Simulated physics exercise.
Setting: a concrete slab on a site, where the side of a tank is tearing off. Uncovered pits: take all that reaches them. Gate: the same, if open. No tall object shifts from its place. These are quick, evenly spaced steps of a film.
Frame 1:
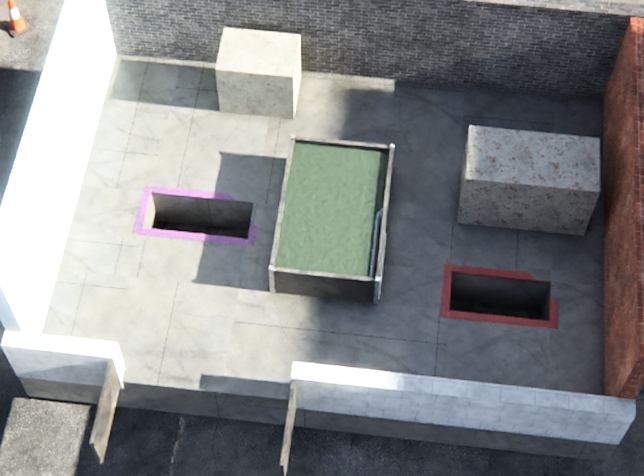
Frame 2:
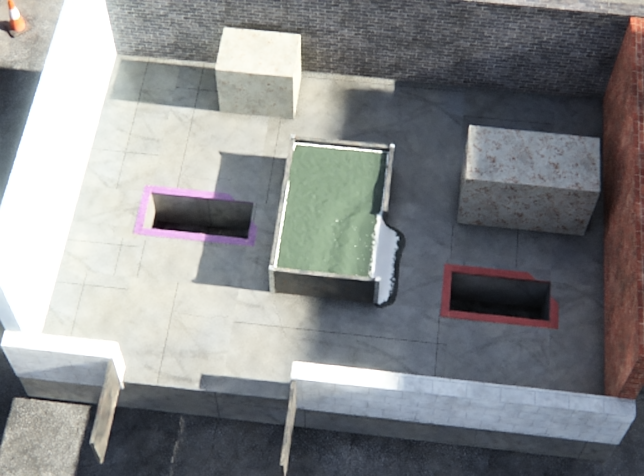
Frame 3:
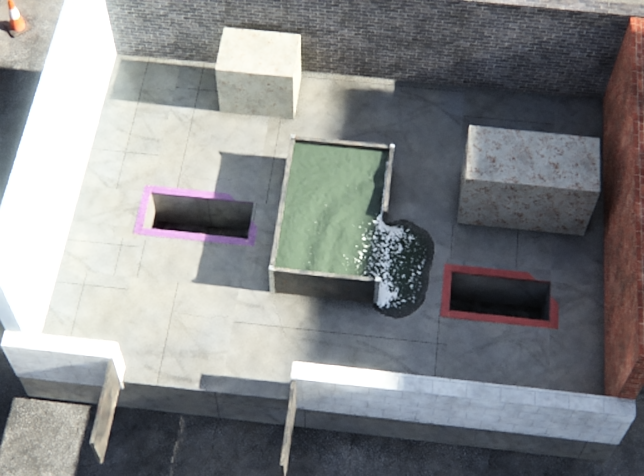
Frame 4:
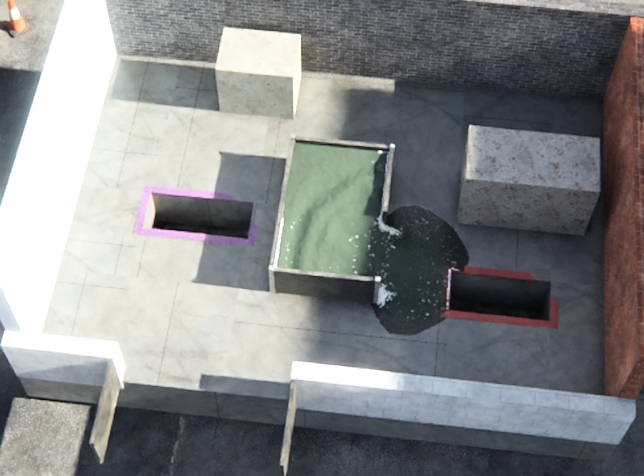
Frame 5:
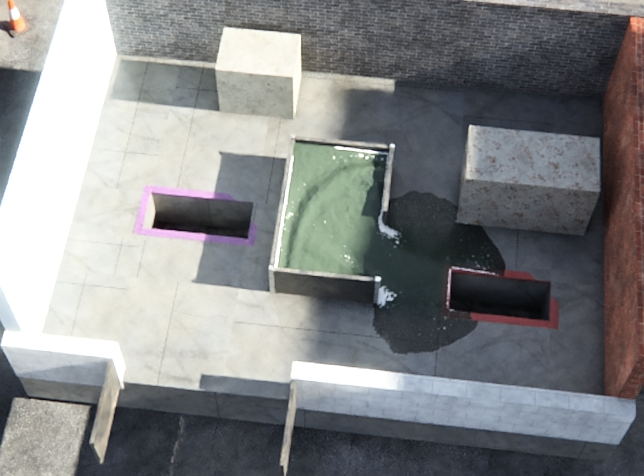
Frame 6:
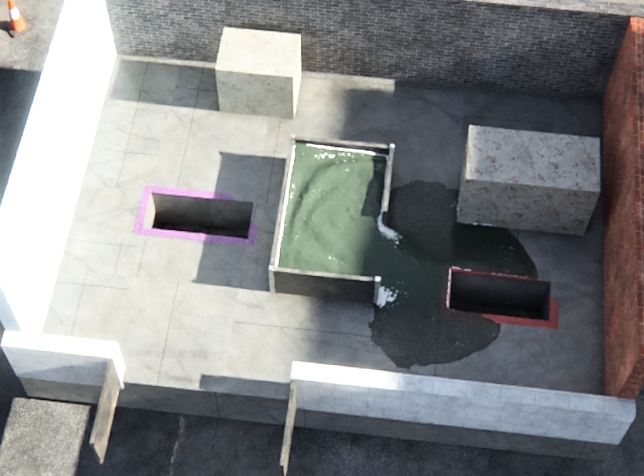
Water bursts from the tank's right side and spreads across the slab around the red-edged pit.
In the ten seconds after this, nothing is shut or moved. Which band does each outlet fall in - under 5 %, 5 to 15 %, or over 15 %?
Outcome: The gate gets shy of five per cent. The red pit gets in excess of fifteen per cent. The purple pit gets shy of five per cent.
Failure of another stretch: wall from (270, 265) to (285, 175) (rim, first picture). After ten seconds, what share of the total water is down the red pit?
Share recorded - red: 0 %.
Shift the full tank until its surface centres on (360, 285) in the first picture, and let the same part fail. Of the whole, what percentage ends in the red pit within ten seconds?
Share in the red pit - 45 %.
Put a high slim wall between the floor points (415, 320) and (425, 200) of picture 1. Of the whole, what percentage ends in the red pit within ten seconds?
Red: 10 %.
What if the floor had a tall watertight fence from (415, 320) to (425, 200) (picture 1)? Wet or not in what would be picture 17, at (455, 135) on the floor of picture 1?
Submerged.
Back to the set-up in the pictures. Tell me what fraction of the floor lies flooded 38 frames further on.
About 35 per cent.
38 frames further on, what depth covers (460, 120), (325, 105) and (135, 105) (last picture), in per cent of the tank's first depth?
The three come to near 4, 0 and 0 per cent respectively.
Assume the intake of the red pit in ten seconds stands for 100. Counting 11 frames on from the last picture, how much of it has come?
My guess is about 30 %.
A moment on, water covers 20 % of the floor; the gate 0 %, the red pit 11 %, the purple pit 0 %.
Next, water covers 25 % of the floor; the gate 0 %, the red pit 19 %, the purple pit 0 %.
Then, water covers 30 % of the floor; the gate 0 %, the red pit 28 %, the purple pit 0 %.
Later, water covers 35 % of the floor; the gate 0 %, the red pit 44 %, the purple pit 0 %.
In the end, water covers 45 % of the floor; the gate 1 %, the red pit 59 %, the purple pit 0 %.
